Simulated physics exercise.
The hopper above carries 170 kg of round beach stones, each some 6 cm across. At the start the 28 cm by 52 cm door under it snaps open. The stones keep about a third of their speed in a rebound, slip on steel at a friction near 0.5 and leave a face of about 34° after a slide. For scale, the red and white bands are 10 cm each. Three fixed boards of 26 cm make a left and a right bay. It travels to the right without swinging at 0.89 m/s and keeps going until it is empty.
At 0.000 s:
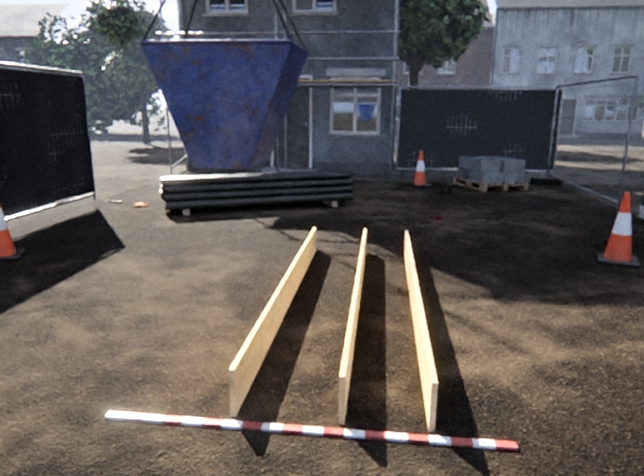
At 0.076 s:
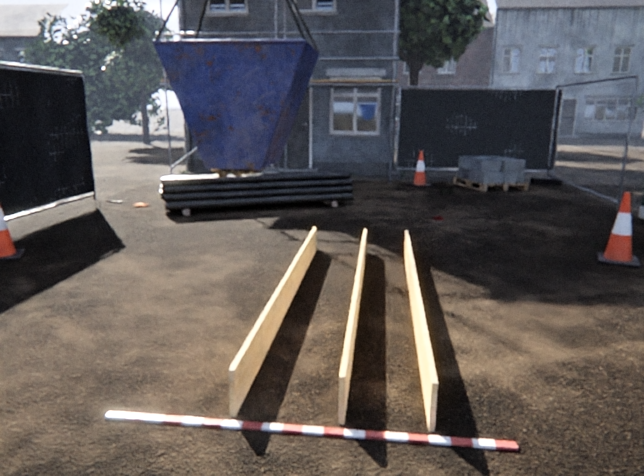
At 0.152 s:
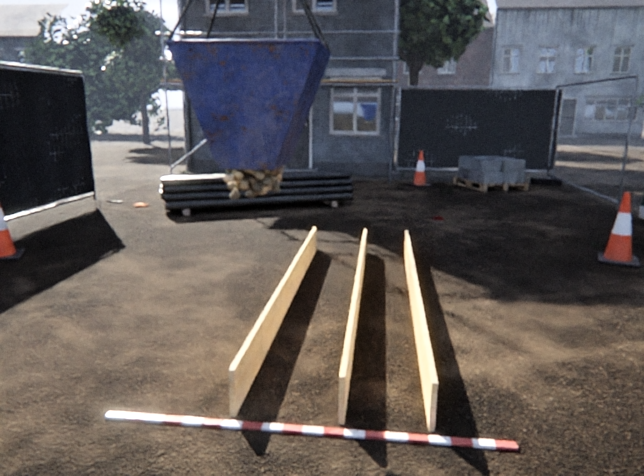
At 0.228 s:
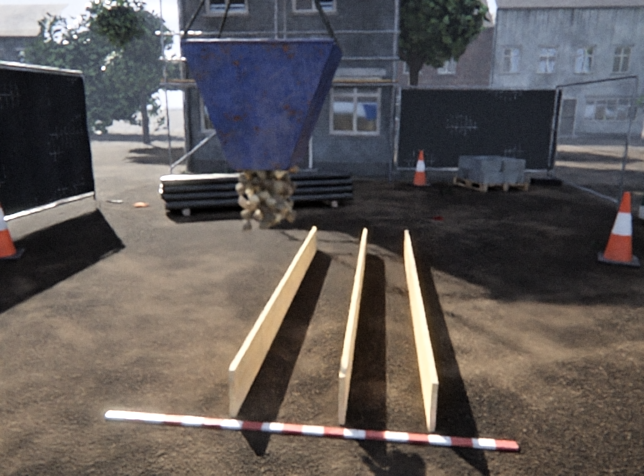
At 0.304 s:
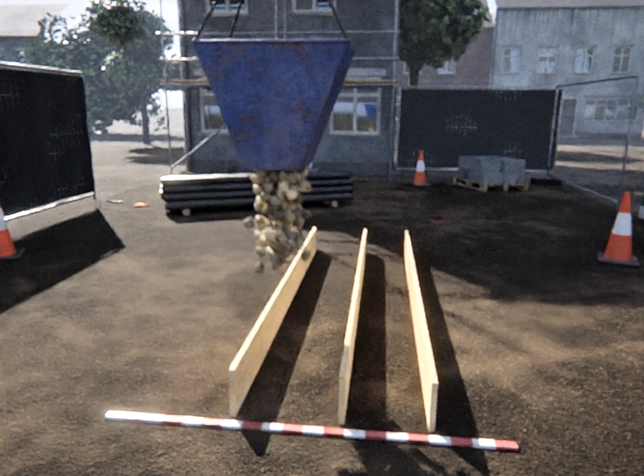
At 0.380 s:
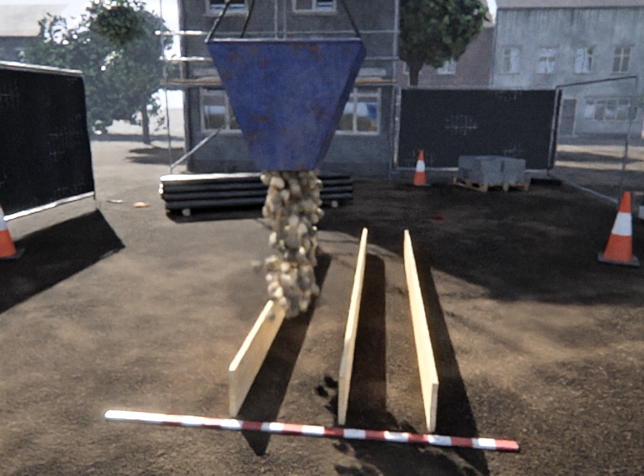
In a fenced yard with traffic cones, a blue hopper hanging from cables drifts right and nearer above three upright boards and a red-and-white pole, while round stones pour from its underside in a steadily lengthening stream.
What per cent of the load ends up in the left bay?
Close to 53 in a hundred.
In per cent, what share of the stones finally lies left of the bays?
Some 0 per cent of the load.
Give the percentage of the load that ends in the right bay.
About 45 per cent.
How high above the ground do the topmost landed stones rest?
About 20 cm.
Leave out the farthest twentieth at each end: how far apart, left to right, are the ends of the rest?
About 90 cm.
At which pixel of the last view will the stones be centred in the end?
Their middle is at about (342, 357).
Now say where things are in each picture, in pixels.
In the first picture, the outlet is at (220, 159); nothing has dropped yet.
In the second picture, the outlet is at (233, 159); 4 % is out.
In the third picture, the outlet is at (245, 160); 11 % is out, the lowest stones still above the boards at (255, 188), 107 cm up.
In the fourth picture, the outlet is at (258, 160); 20 % is out, the lowest stones still above the boards at (266, 217), 90 cm up.
In the fifth picture, the outlet is at (271, 160); 30 % is out, the lowest stones still above the boards at (280, 255), 67 cm up.
In the sixth picture, the outlet is at (284, 160); 41 % is out, the lowest stones still above the boards at (292, 301), 38 cm up.
After 0.7 s, 15 % in the hopper, 75 % falling or lying in the left bay, 10 % falling or lying in the right bay; the stones farthest right are at (378, 343).
After 1.1 s, 0 % in the hopper, 53 % falling or lying in the left bay, 47 % falling or lying in the right bay; the stones farthest right are at (416, 352).
After 1.7 s, 0 % in the hopper, 53 % falling or lying in the left bay, 47 % falling or lying in the right bay; the stones farthest right are at (432, 371).
After 2.6 s, 0 % in the hopper, 53 % falling or lying in the left bay, 47 % falling or lying in the right bay; the stones farthest right are at (435, 371).
After 4.5 s, 0 % in the hopper, 53 % in the left bay, 47 % in the right bay; the stones farthest right are at (435, 371).
